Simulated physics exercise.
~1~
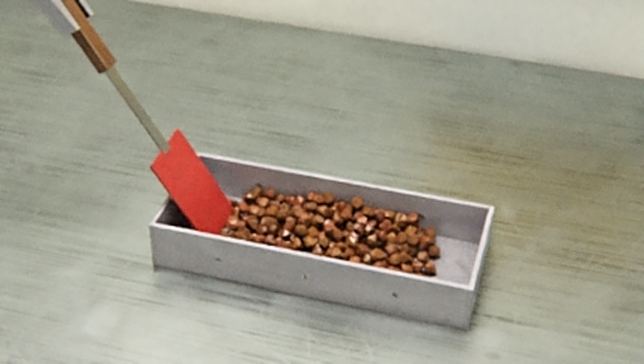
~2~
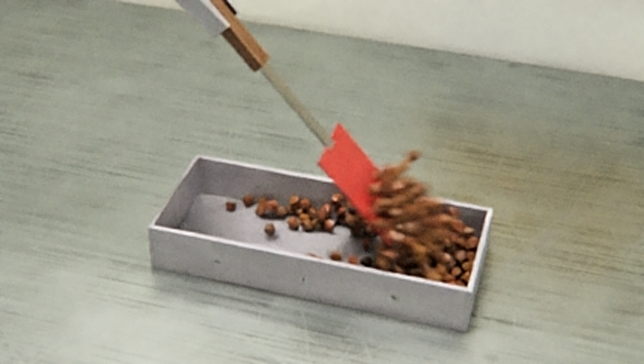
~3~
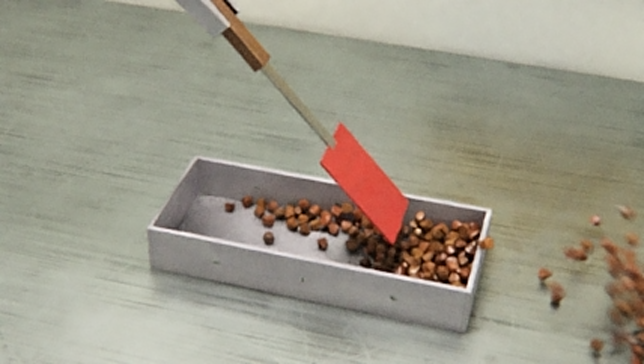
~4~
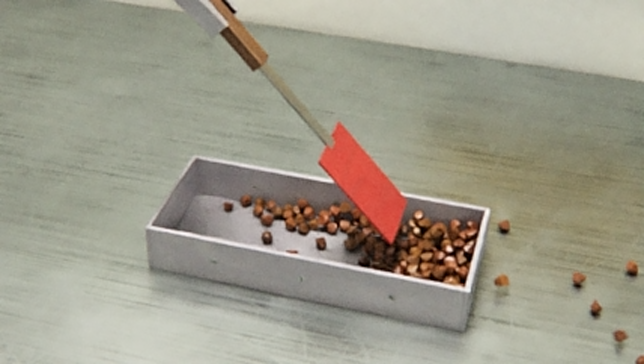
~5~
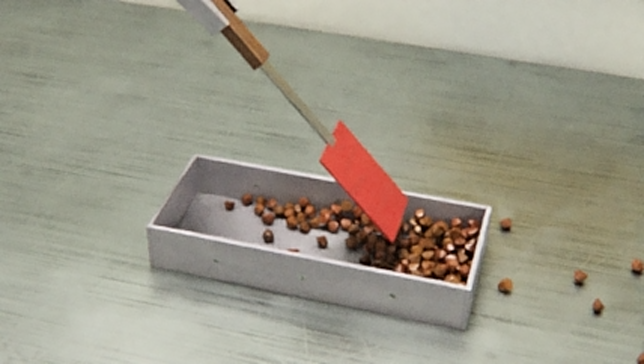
A grey-green table with streaky markings stands before a pale wall, seen from above at an angle by a slightly swaying camera. On it sits a long, shallow grey tray holding a low heap of brown pellets, with a red paddle, held by a robot arm, dipped in at the left end. The paddle sweeps right, driving the pellets into a surging pile against the far right end. It stops abruptly, and a cluster flies over the rim to the right. Several pellets settle on the table there, while many stay bunched in the tray's right end beside the still paddle.
